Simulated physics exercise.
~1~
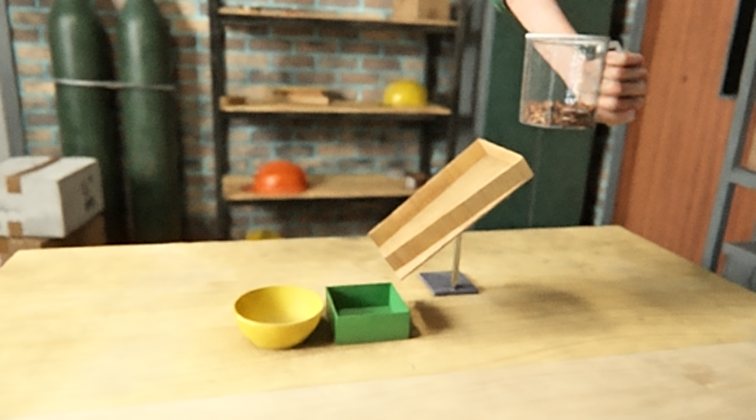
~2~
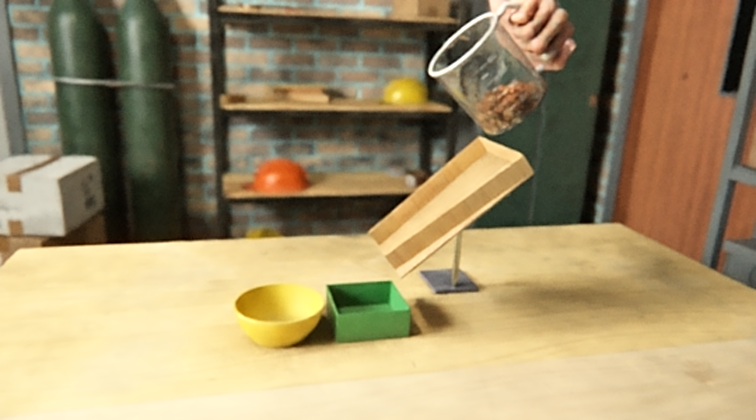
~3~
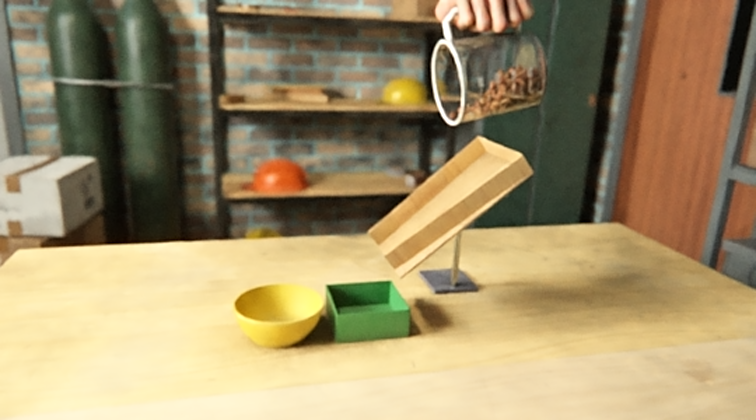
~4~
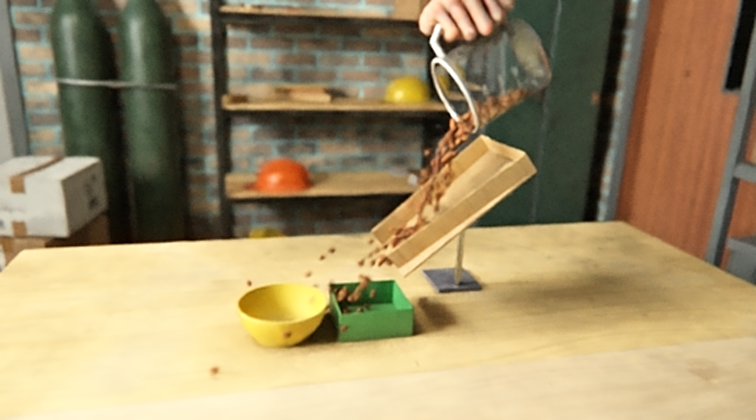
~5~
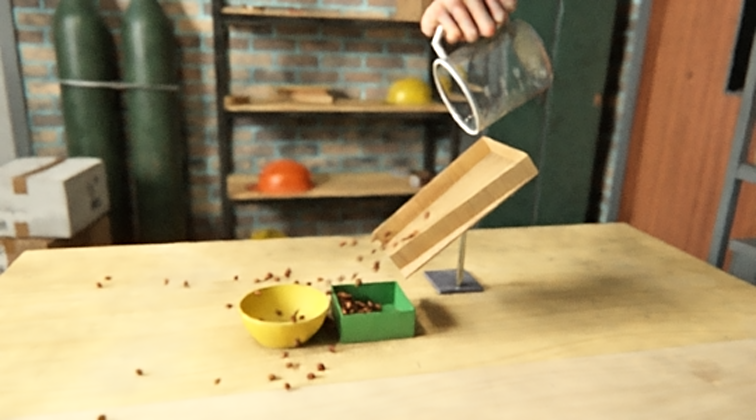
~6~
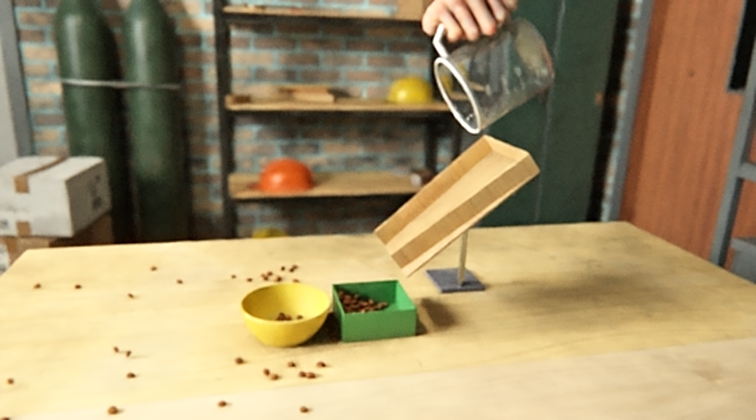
The clip opens on a wooden table where a tilted wooden chute stands on a small stand above a green tin, with a yellow bowl to its left. A hand holds a clear jug of brown kibble at the upper right, then moves it left over the chute and tips it onto its side. As the jug tips further, the kibble pours out, slides down the chute and drops toward the tin, some pieces bouncing away. The jug empties and stays tilted. Most pieces settle in the green tin, a few in the bowl, and others lie scattered across the table.
